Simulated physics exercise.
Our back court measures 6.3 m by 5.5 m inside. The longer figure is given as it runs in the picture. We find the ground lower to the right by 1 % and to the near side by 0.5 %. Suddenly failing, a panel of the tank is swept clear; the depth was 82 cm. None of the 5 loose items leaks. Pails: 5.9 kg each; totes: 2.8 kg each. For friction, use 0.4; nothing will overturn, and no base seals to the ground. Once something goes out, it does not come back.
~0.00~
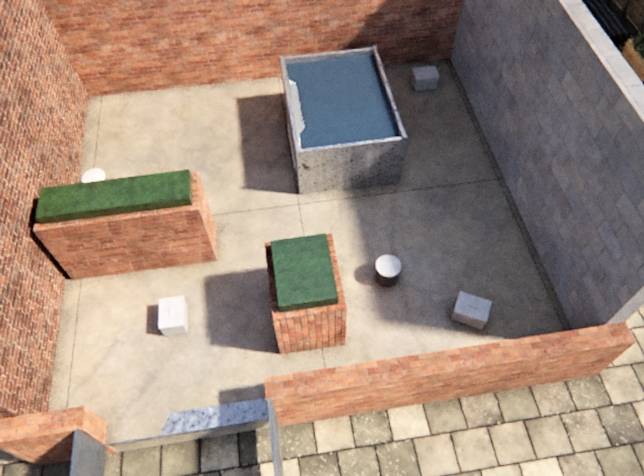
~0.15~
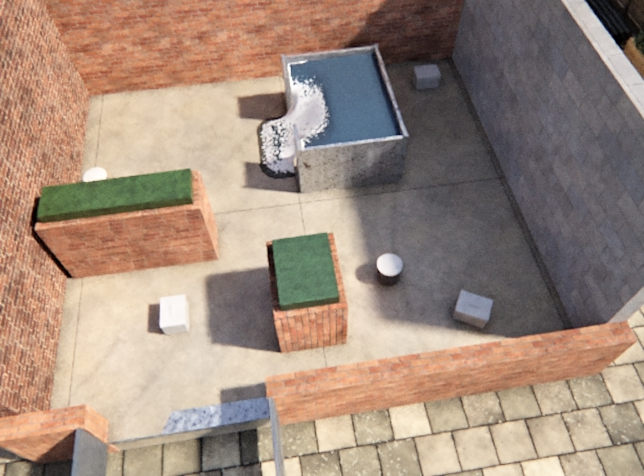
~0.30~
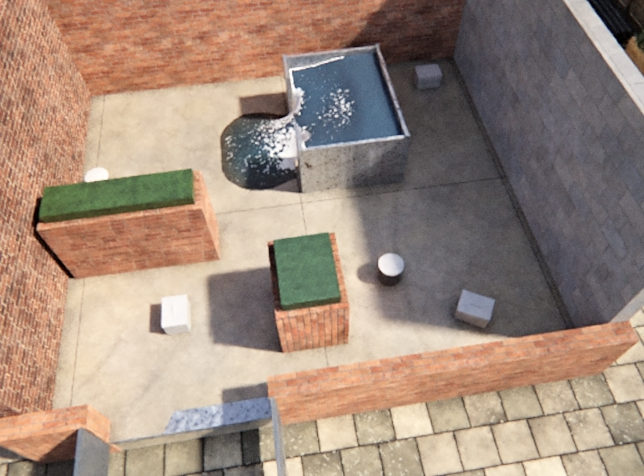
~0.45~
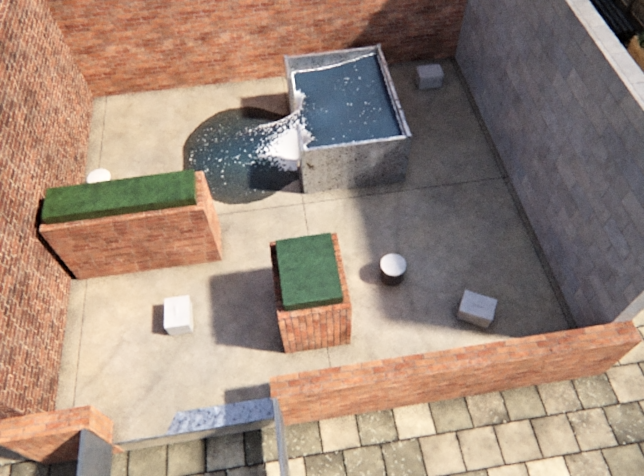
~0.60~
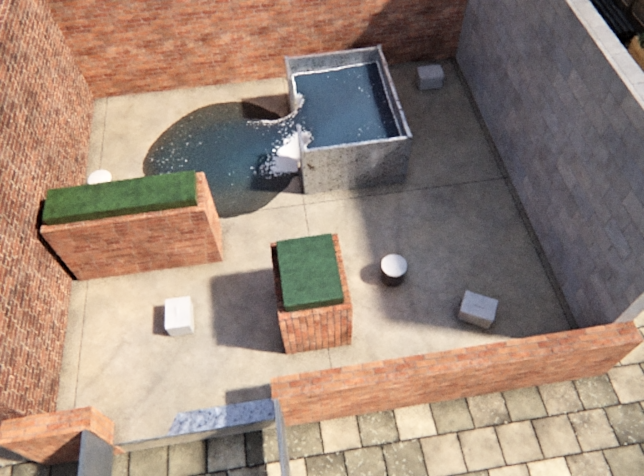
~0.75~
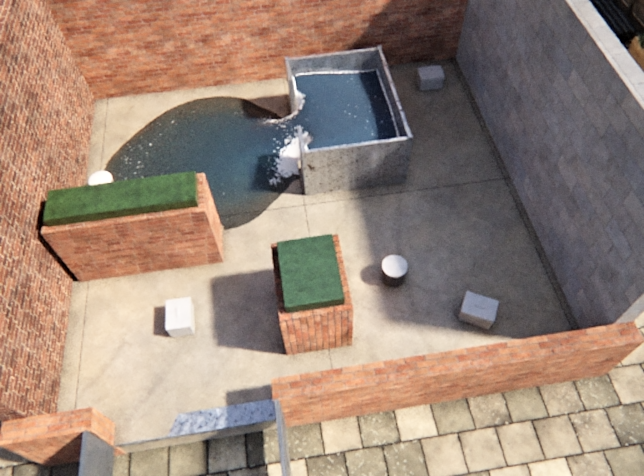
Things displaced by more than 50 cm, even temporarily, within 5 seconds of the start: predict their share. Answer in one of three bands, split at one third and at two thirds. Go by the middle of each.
Under a third.
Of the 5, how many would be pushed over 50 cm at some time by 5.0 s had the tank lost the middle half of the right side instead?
So the tally would be 2.
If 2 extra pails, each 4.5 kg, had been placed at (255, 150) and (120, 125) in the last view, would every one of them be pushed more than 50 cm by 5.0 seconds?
In turn: Past it, over.
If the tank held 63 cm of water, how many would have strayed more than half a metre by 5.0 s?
That would make 1 of them.
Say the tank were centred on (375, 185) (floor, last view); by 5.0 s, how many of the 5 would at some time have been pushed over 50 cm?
That gives 2 of them.
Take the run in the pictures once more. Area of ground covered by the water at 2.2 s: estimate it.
The covered patch comes to about 15 m2.
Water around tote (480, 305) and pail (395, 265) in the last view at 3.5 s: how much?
About 0 and 0 cm.
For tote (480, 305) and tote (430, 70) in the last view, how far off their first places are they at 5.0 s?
0 cm, then 20 cm.
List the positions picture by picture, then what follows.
In the first frame, a pail at (93, 177) rests on the ground; a tote at (171, 312) rests on the ground; 2.6 m2 under water; 0 of 5 have shifted.
In the second frame, a pail at (95, 176) rests on the ground; a tote at (172, 310), on the bottom; water covers 3.2 m2; 0 of 5 have shifted.
In the third frame, a pail at (96, 176) rests on the ground; a tote at (174, 310) rests on the ground; 4.1 m2 under water; 0 of 5 have shifted.
In the fourth frame, a pail at (98, 177) rests on the ground; a tote at (176, 311) rests on the ground; 5.4 m2 under water; 0 of 5 have shifted.
In the fifth frame, a pail at (99, 178) rests on the ground; a tote at (177, 312) rests on the ground; 6.8 m2 under water; 0 of 5 have shifted.
In the sixth frame, a pail at (100, 179) rests on the ground; a tote at (178, 313) rests on the ground; water covers 8.5 m2; 0 of 5 have shifted.
After 1.1 s 0 of 5 are over 50 cm from their spots; 1 afloat.
After 2.2 s 0 of 5 are over 50 cm from their spots; 1 afloat.
After 3.5 s 0 of 5 are over 50 cm from their spots; 1 afloat.
After 5.0 s 1 of 5 are over 50 cm from their spots, and 1 have been at some point; 1 afloat.
